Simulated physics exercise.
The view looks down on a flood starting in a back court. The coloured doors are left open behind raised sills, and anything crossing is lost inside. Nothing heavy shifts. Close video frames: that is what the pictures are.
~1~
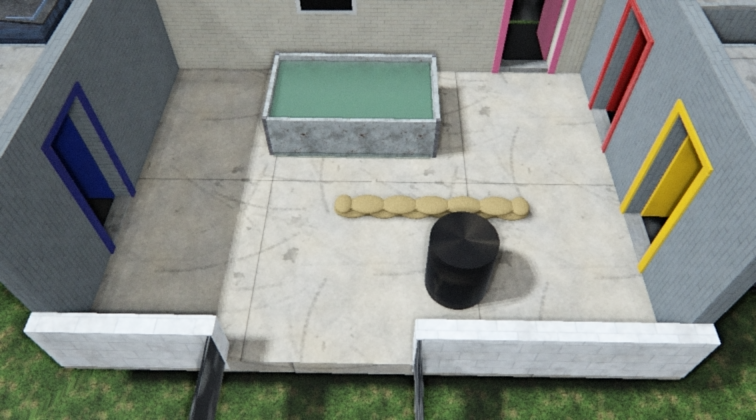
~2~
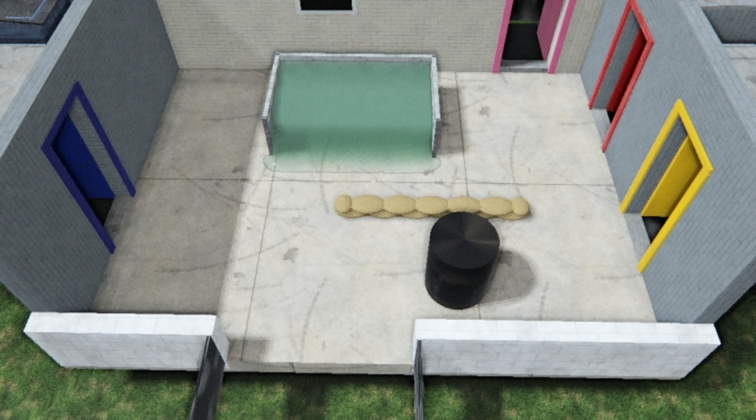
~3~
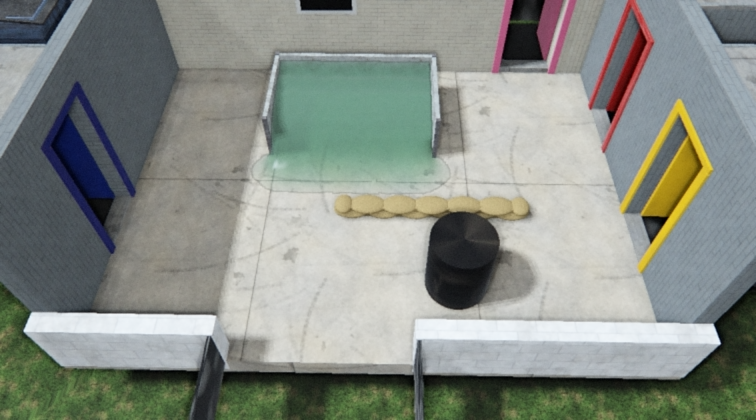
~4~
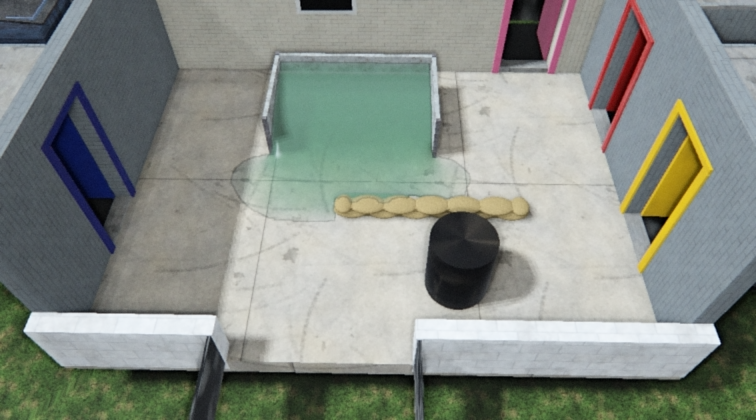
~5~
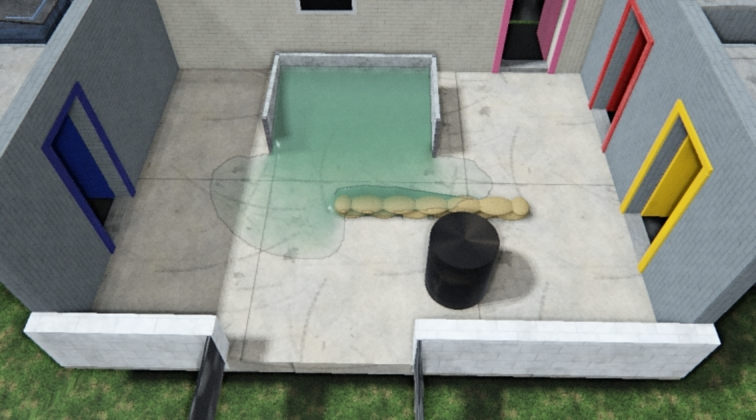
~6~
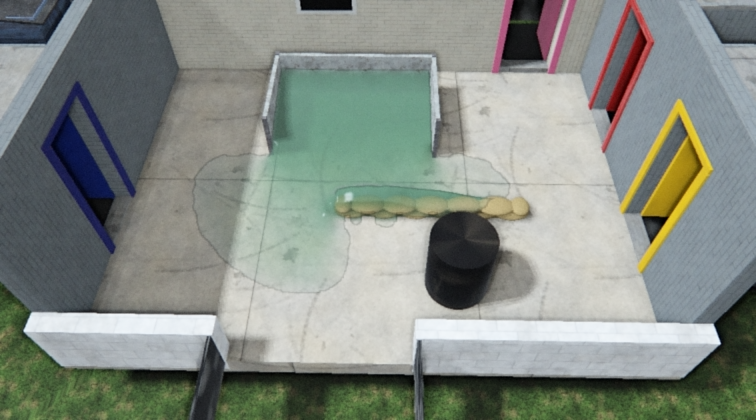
In the video, the front wall of a tank of green water disappears in a walled court with coloured doors, and water spreads forward across the pale floor, reaches a row of sandbags, and flows around its left end.
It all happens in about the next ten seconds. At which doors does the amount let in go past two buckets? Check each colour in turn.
Door by door: The red door goes past two; the pink door stays at two or fewer; the yellow door goes past two; the blue door goes past two.
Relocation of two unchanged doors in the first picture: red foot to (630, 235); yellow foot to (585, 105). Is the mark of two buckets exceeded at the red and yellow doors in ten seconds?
Finding - red door breaks the limit, yellow door breaks the limit.
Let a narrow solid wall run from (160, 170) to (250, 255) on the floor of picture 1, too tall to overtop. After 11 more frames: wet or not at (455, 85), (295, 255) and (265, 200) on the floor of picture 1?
Taking the points in the order given, they are high and dry, inundated and inundated.
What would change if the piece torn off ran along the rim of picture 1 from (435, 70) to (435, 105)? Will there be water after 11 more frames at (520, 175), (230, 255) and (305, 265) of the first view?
In turn: Inundated, then untouched, then untouched.
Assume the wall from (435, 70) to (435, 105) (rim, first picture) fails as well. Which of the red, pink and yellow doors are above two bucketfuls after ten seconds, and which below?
Red floods, pink goes over, yellow takes more.
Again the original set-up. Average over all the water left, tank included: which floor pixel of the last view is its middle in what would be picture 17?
The spot I would choose is (347, 198).
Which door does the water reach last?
Answer - the pink one.
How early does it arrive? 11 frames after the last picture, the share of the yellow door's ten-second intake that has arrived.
It works out at roughly 5 percent of the ten-second total.
A moment on, water covers 45 % of the floor; the red door not reached, the pink door not reached, the yellow door not reached, the blue door not reached.
Next, water covers 60 % of the floor; the red door wet at the sill, nothing in, the pink door not reached, the yellow door under two buckets in, the blue door wet at the sill, nothing in.
Then, water covers 65 % of the floor; the red door over two buckets in, the pink door wet at the sill, nothing in, the yellow door over two buckets in, the blue door under two buckets in.
Later, water covers 85 % of the floor; the red door over two buckets in, the pink door wet at the sill, nothing in, the yellow door over two buckets in, the blue door over two buckets in.
In the end, water covers 95 % of the floor; the red door over two buckets in, the pink door wet at the sill, nothing in, the yellow door over two buckets in, the blue door far over two buckets in.
